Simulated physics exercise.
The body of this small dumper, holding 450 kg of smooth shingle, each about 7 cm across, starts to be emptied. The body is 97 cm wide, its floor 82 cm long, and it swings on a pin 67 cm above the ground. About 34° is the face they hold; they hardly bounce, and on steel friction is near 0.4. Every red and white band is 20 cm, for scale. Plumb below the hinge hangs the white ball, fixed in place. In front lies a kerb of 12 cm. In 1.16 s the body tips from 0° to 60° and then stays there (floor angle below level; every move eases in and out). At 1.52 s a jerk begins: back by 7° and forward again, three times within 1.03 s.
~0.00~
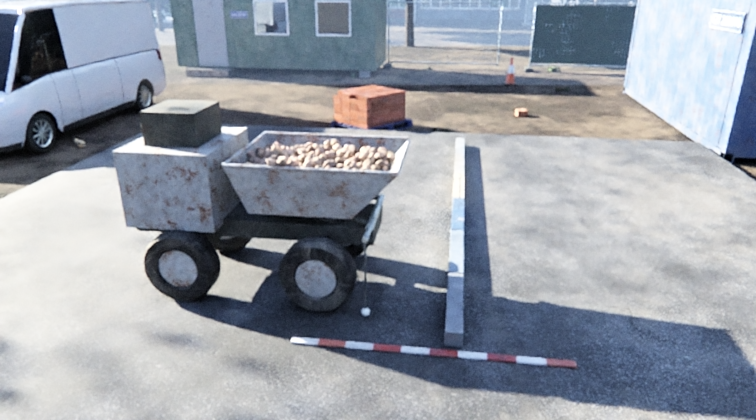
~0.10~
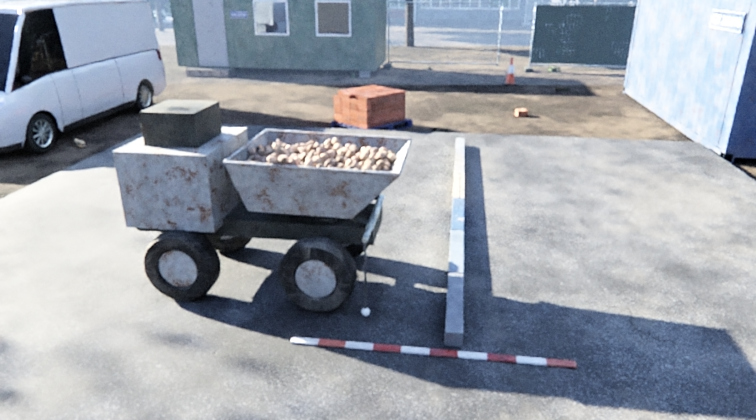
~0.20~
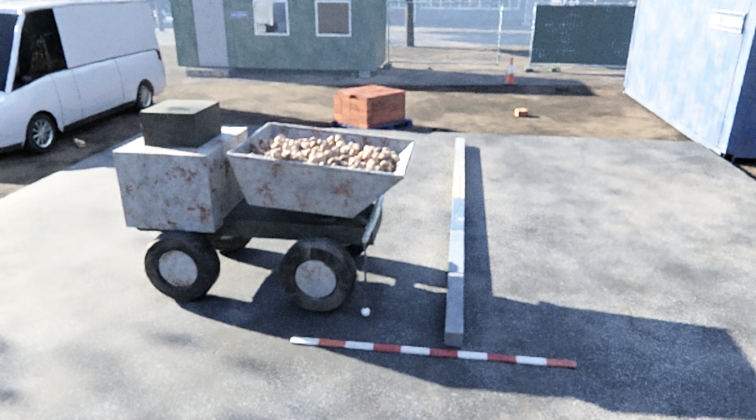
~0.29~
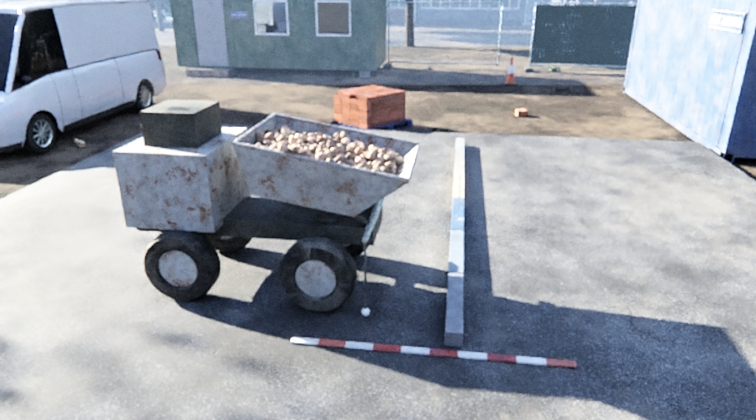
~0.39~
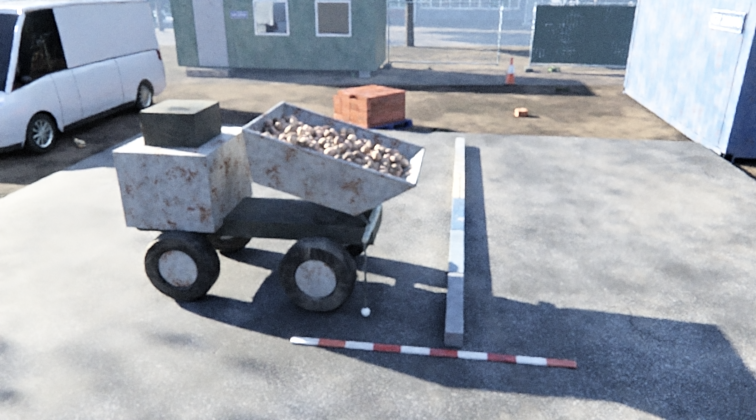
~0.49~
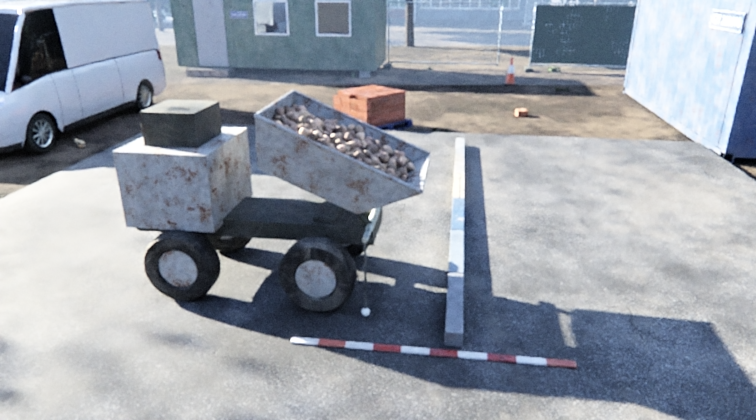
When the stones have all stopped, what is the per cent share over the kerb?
The share is about 90 per cent.
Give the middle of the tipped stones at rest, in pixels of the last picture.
The stones end up centred near (502, 287).
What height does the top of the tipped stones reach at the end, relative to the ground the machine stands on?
Close to 32 cm above that ground.
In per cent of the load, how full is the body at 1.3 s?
About 85 per cent.
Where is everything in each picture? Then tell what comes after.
The first picture shows lip at (398, 174), floor tilted 0°, highest stones at (329, 152).
In the second picture, the body is at 1°, its lip at (399, 175); the top of the load is at (309, 151); the stones move at 0.3 m/s on average.
In the third picture, the body is at 5°, its lip at (403, 177); the top of the load is at (284, 144); the stones move at 0.4 m/s on average.
The fourth picture shows lip at (409, 181), floor tilted 10°, highest stones at (285, 136); the stones move at 0.7 m/s on average.
The fifth picture shows lip at (416, 186), floor tilted 16°, highest stones at (287, 124); the stones move at 0.7 m/s on average.
The sixth picture shows lip at (422, 193), floor tilted 23°, highest stones at (295, 113); the stones move at 0.8 m/s on average.
After 0.9 s the floor is at 51°; 100 % in the body; the foremost stones are at (430, 197).
After 1.3 s the floor is at 60°; 84 % in the body, 8 % on this side of the kerb, 8 % over the kerb; the foremost stones are at (491, 242).
After 3.0 s the floor is at 60°; 11 % in the body, 8 % on this side of the kerb, 81 % over the kerb; the foremost stones are past the picture's edge.
After 5.5 s the floor is at 60°; 0 % in the body, 11 % on this side of the kerb, 89 % over the kerb; the foremost stones are past the picture's edge.
